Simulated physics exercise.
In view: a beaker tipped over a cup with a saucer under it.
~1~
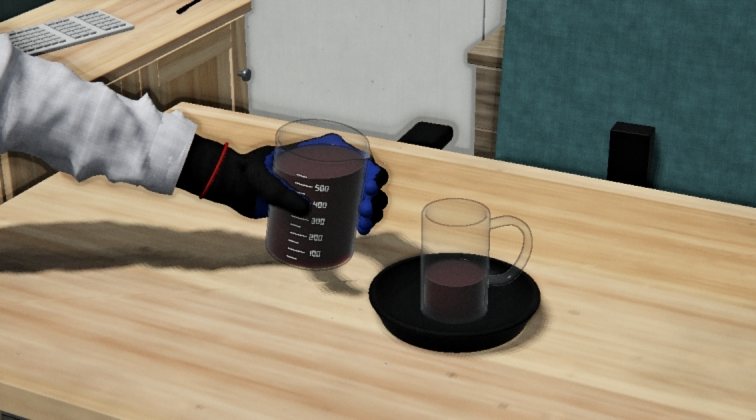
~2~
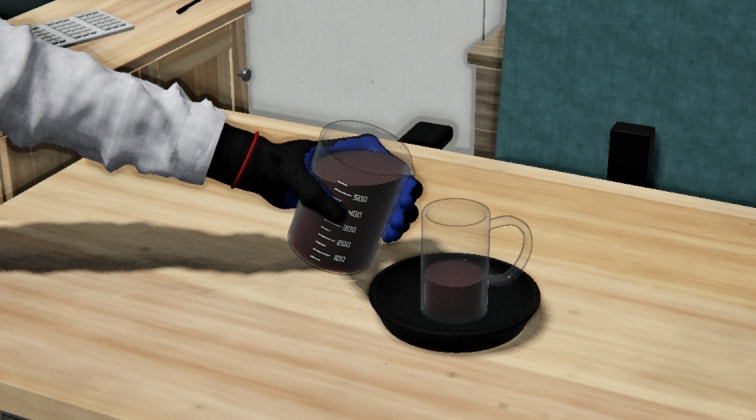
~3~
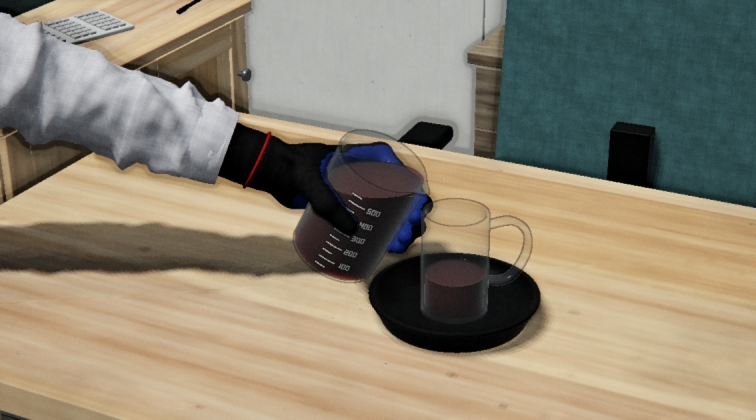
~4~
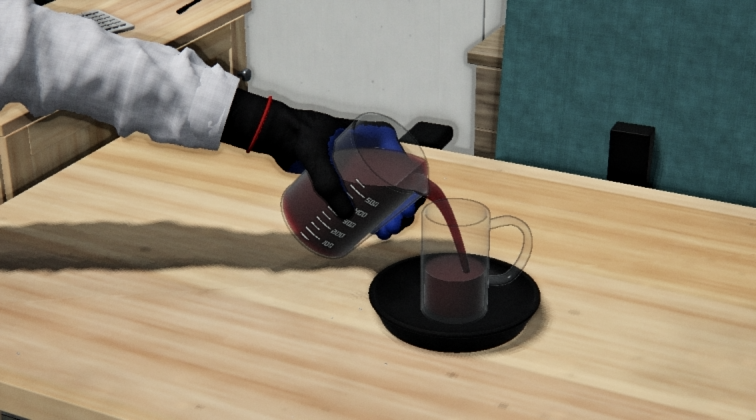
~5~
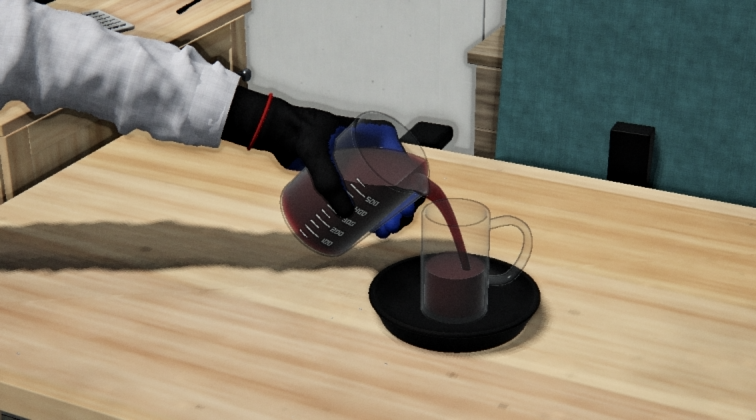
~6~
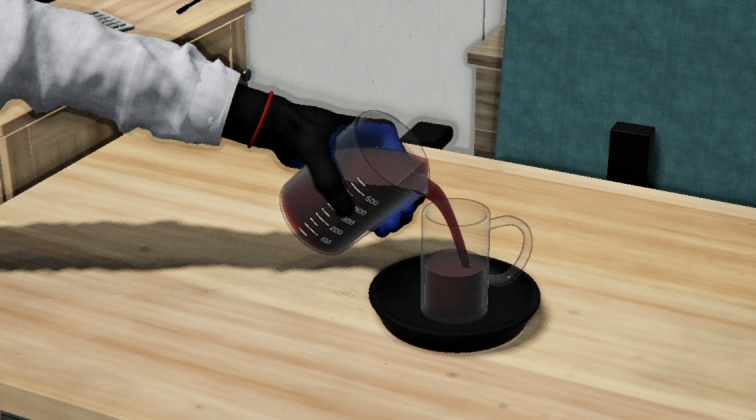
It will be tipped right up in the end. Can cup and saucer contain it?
In the end it overflows cup and saucer.
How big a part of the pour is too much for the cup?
Near 70 in a hundred.
Soon after, the cup is full to the brim; the saucer is wet, with room to spare.
Later, the cup is full to the brim; the saucer is full and running over.
In the end, the cup is full to the brim; the saucer is full and running over.
